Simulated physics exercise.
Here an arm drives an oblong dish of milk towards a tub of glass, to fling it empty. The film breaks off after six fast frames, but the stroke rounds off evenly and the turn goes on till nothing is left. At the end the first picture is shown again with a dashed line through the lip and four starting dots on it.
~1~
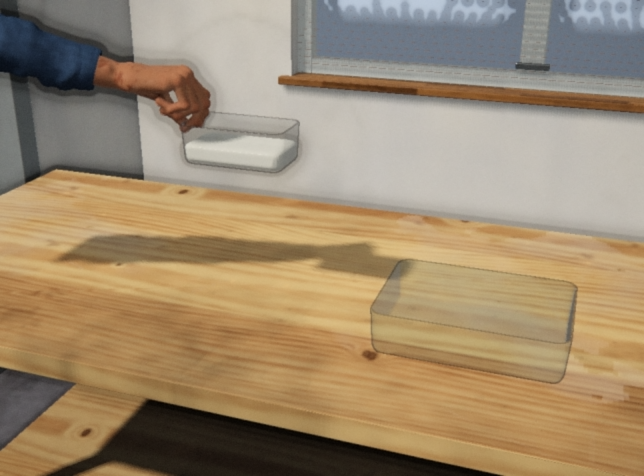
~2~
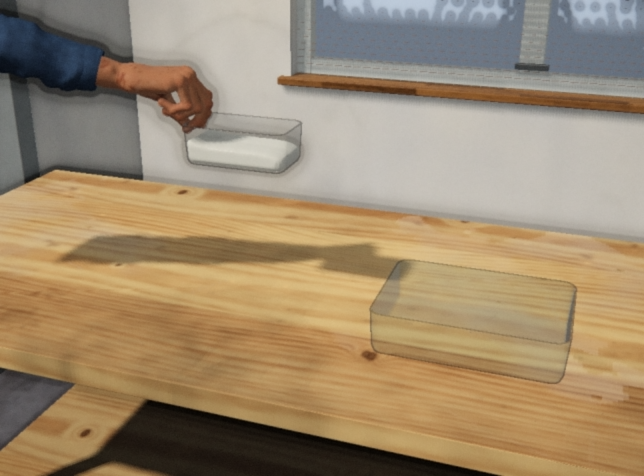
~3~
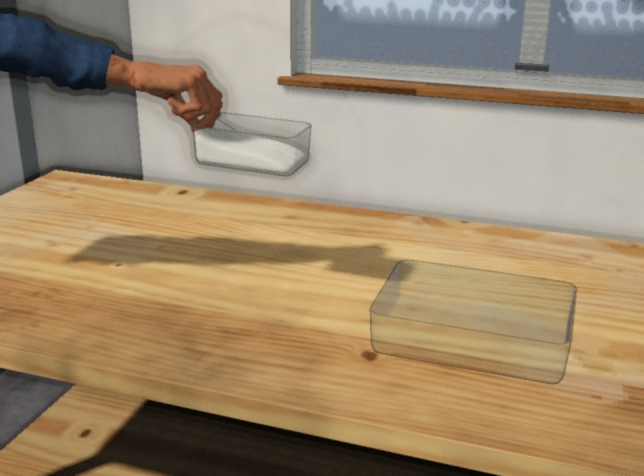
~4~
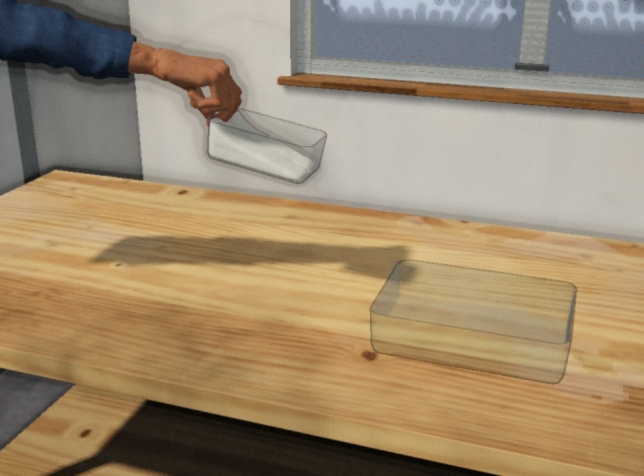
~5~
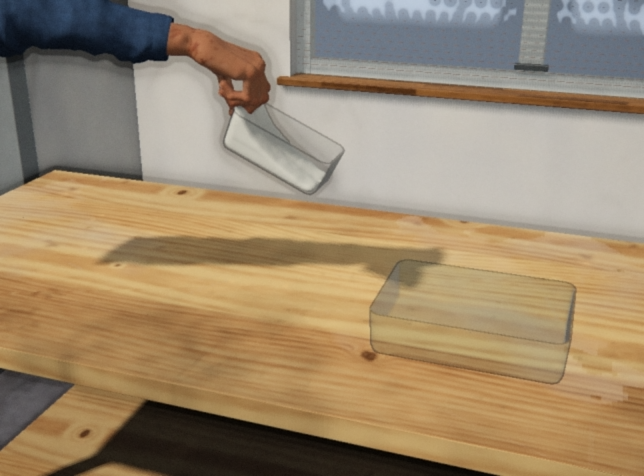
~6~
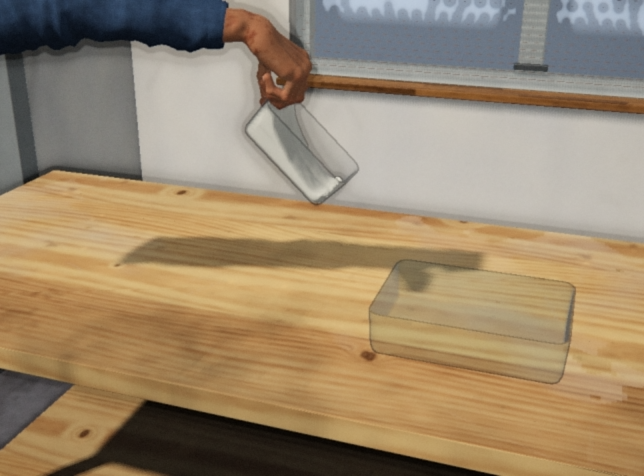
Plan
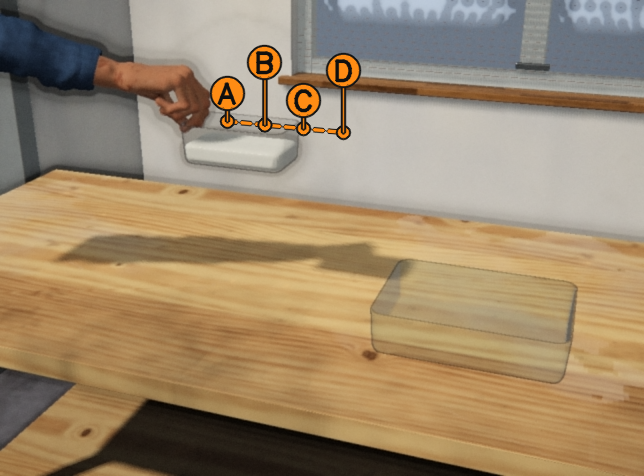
Arm in a blue sleeve moving a clear dish of milk rightward above a wooden table, tilting it near a glass tub.
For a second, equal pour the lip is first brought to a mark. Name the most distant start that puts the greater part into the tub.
Use dot B.
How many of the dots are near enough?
Three of the four.
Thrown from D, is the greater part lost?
No.
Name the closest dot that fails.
Here it is dot A.
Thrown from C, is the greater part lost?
No, that is safe.
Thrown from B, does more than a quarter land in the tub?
Yes, it does.
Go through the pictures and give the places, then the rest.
The first frame shows upright, lip at (290, 127); tub from (372, 348) to (564, 382); nothing has left yet.
The second frame shows upright, lip at (293, 128); nothing has left yet.
The third frame shows upright, lip at (302, 130); nothing has left yet.
The fourth frame shows tipped about 10°, lip at (319, 140); nothing has left yet.
The fifth frame shows tipped about 24°, lip at (337, 156); milk is over the rim, down to (249, 107).
The sixth frame shows tipped about 43°, lip at (352, 175); nothing has left yet.
In orange, A at (227, 121); B at (264, 124); C at (303, 128); D at (343, 132).
For dot A, about 19 % lands in the tub, 77 % falls short and 4 % goes beside or beyond.
For dot B, about 66 % lands in the tub, 17 % falls short and 17 % goes beside or beyond.
For dot C, about 72 % lands in the tub, 5 % falls short and 23 % goes beside or beyond.
For dot D, about 65 % lands in the tub, 3 % falls short and 32 % goes beside or beyond.
